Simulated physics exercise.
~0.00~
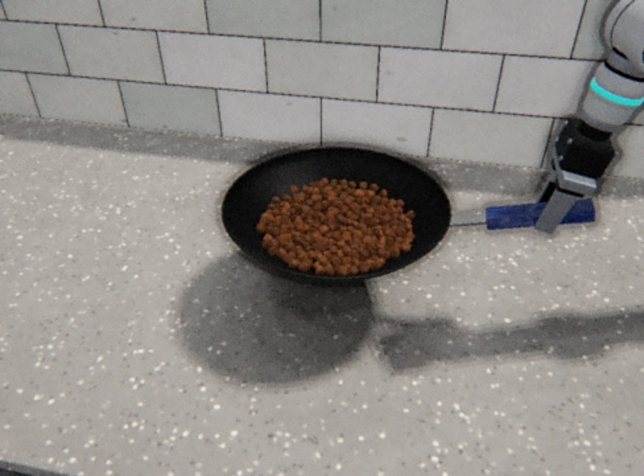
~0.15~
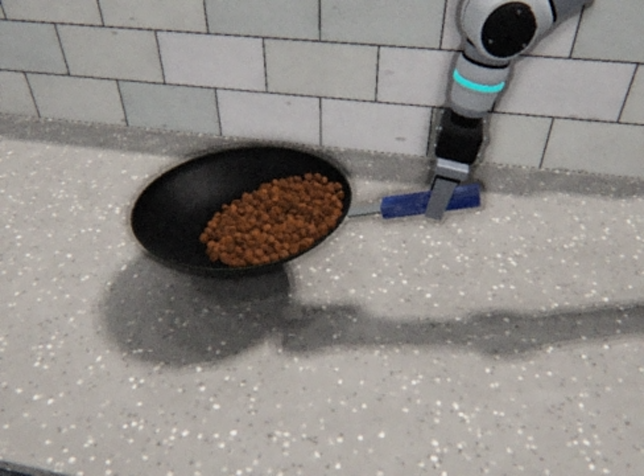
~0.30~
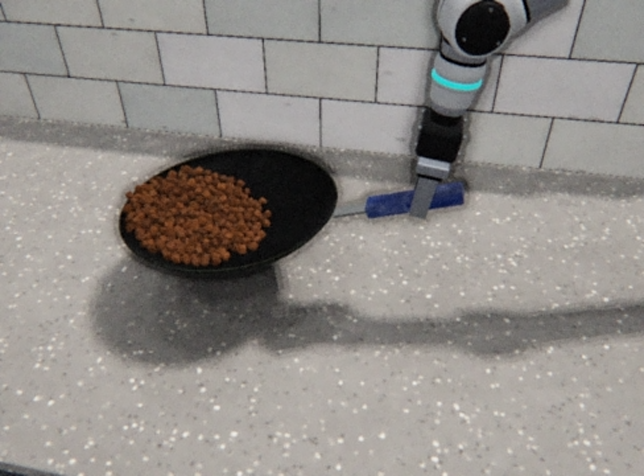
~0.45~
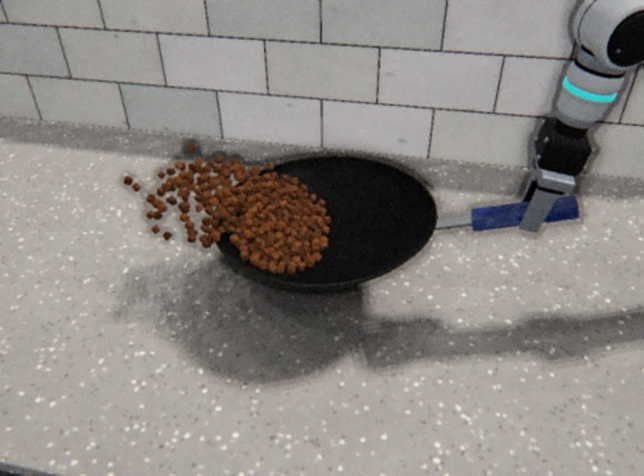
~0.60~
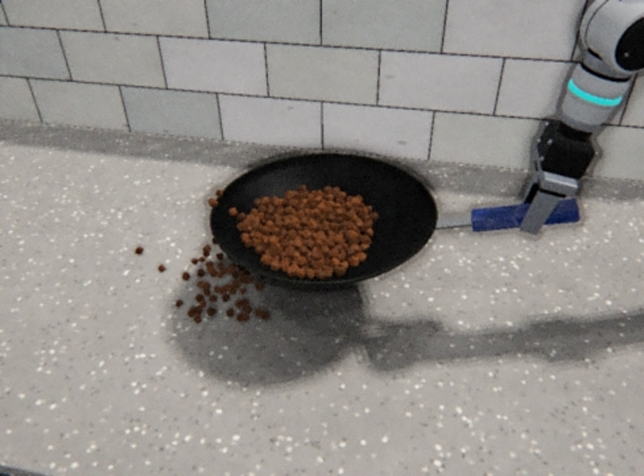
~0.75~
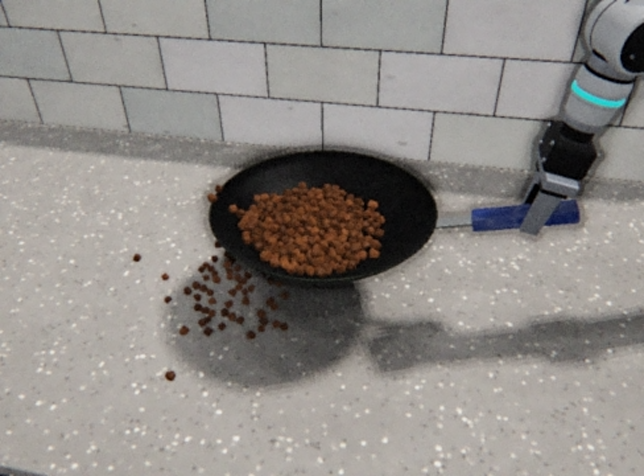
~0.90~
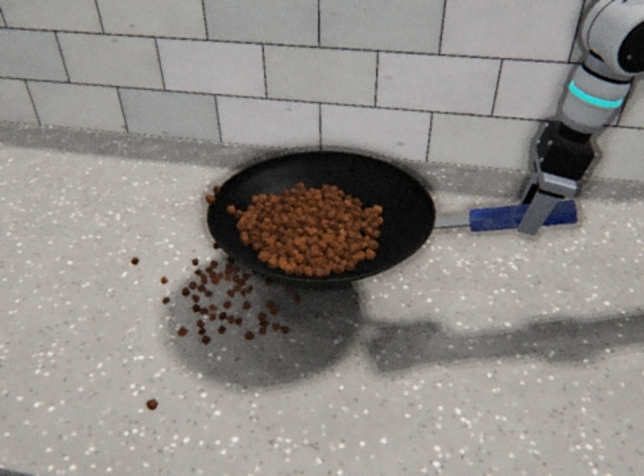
The clip shows a robot arm gripping a black wok of brown pellets by its blue handle, moving it left, then pulling it back right as some pellets spill over the left rim. The wok stops, still holding most pellets, with the rest scattered on the speckled counter.
